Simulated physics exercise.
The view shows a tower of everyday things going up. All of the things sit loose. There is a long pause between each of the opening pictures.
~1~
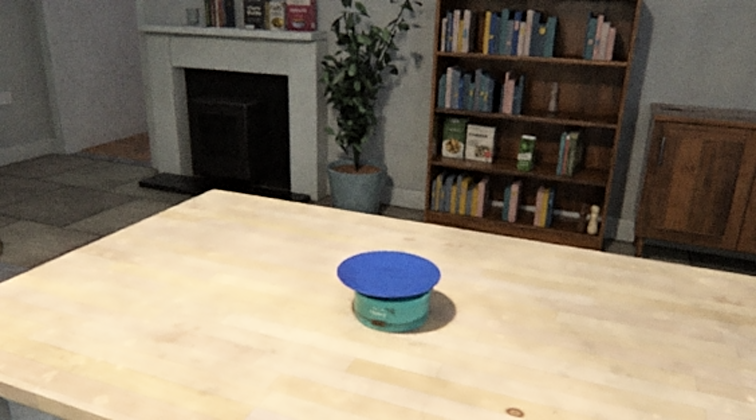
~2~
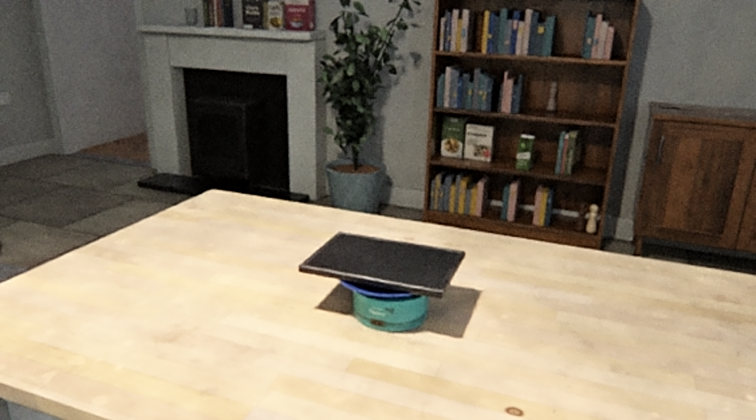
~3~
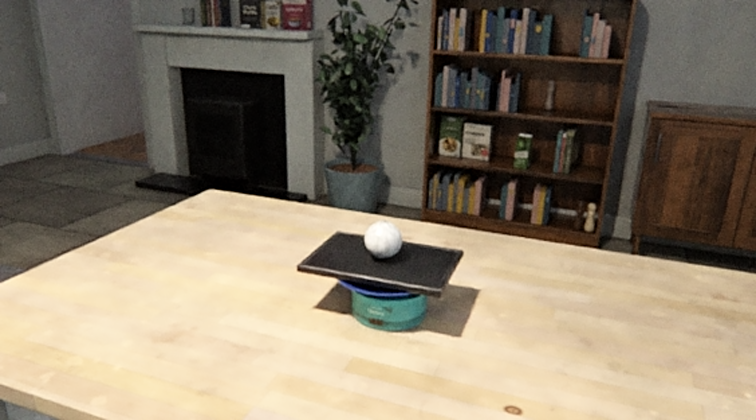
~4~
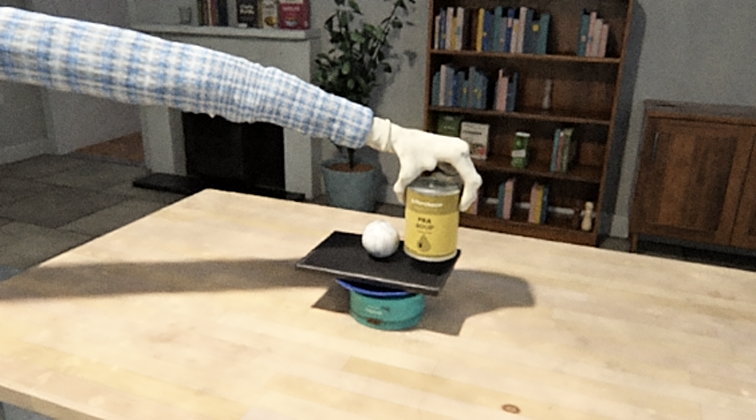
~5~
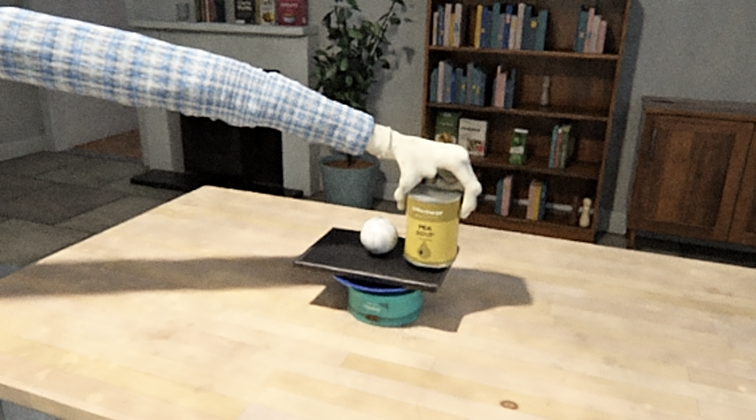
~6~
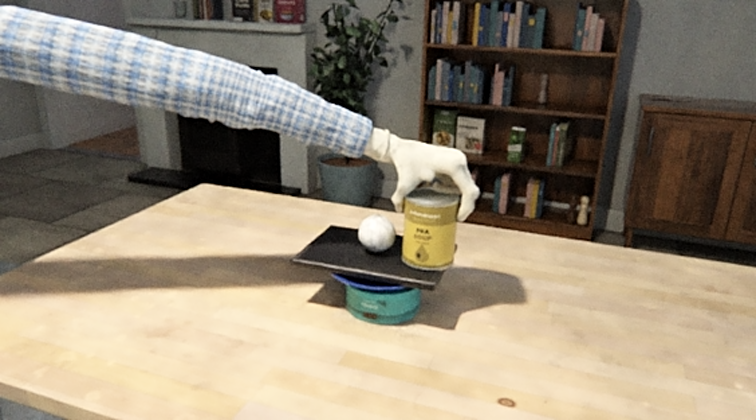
A gloved hand lowers a yellow tin onto a black tray beside a white ball.
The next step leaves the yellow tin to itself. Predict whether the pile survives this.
The pile will stay secure.
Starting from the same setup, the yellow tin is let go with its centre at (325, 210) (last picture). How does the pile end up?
Next, the heap stays put.
Then, 0.30 s on from there, no change.
Then, 0.70 s on from there, yellow tin resting near (430, 229).
In the end, all 5 unmoved. At the end, from the last picture's camera, yellow tin near (430, 229). The pile stays up.
